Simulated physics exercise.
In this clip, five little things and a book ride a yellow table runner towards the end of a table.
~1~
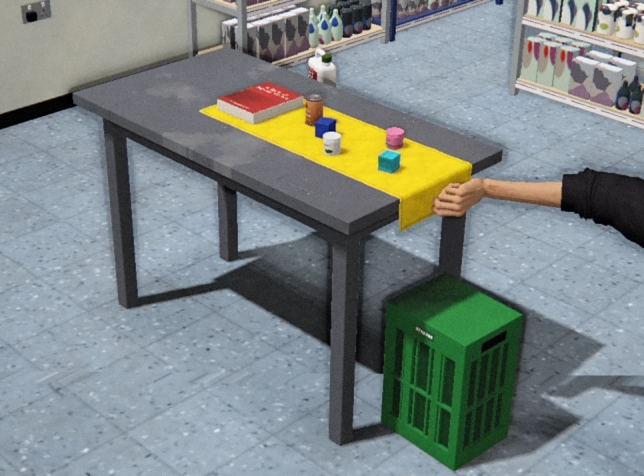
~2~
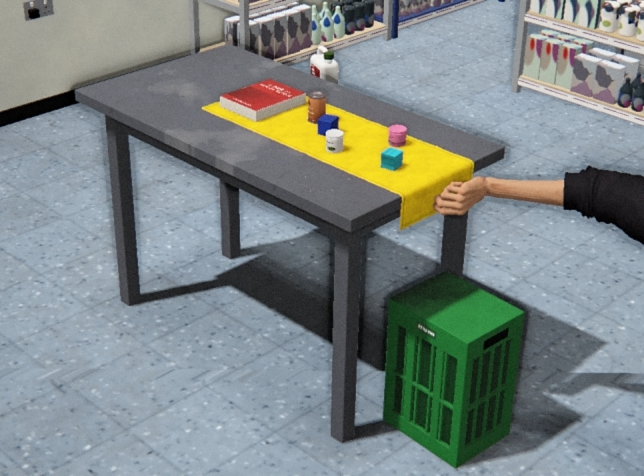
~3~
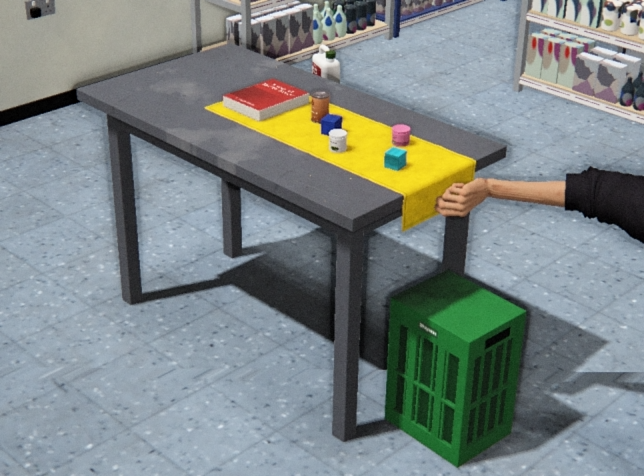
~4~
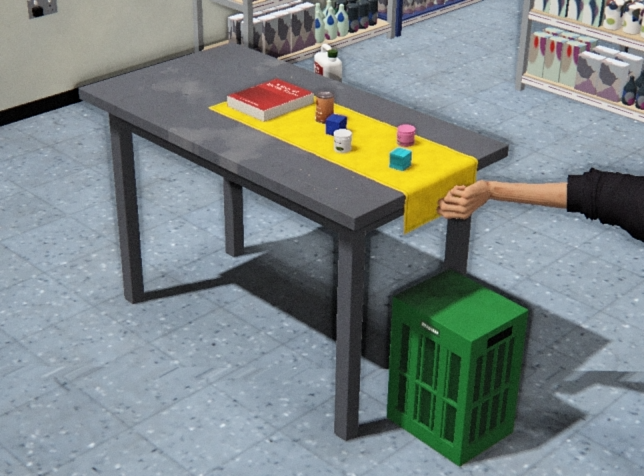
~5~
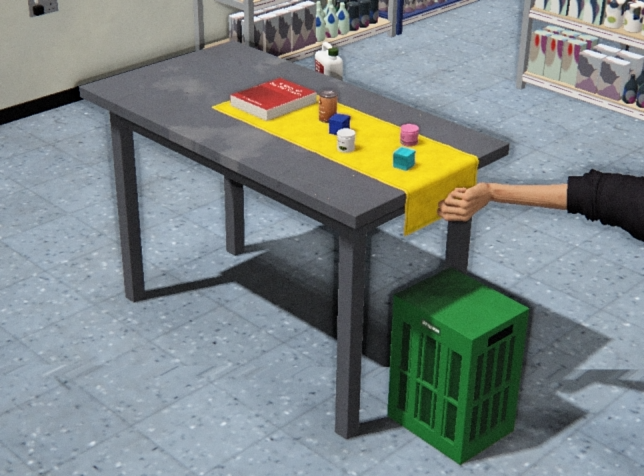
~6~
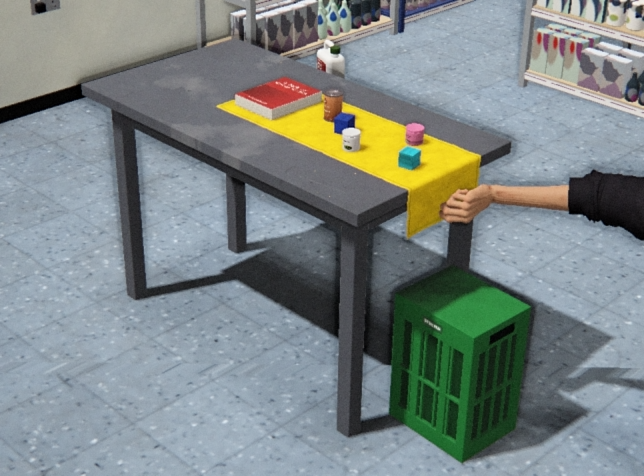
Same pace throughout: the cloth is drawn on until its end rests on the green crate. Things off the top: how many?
In all, two slip off.
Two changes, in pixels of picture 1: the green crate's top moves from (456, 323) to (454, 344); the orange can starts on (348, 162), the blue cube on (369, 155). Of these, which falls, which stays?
First the orange can: It ends off the top. Then the blue cube: It ends off the top.
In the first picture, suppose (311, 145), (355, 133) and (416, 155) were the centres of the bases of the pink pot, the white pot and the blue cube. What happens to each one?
Of these three, the pink pot rides it out, the white pot rides it out, the blue cube takes a tumble.
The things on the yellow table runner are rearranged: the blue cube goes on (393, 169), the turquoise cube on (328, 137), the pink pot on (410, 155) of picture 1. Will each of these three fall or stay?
Outcome: Blue cube falls away, turquoise cube stays aboard, pink pot falls away.
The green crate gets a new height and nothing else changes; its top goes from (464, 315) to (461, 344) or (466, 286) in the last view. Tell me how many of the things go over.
That would be 3 and 1.
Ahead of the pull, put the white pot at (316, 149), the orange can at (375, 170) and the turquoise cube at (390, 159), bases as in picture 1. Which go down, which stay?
The white pot does not fall; the orange can tumbles off; the turquoise cube drops off.
A little later, hem near (441, 251); all still up.
Next, hem near (440, 273); turquoise cube gone.
Later still, hem on the crate; turquoise cube and pink pot gone.
When it is over, hem on the crate; turquoise cube and pink pot gone. The answer is two.
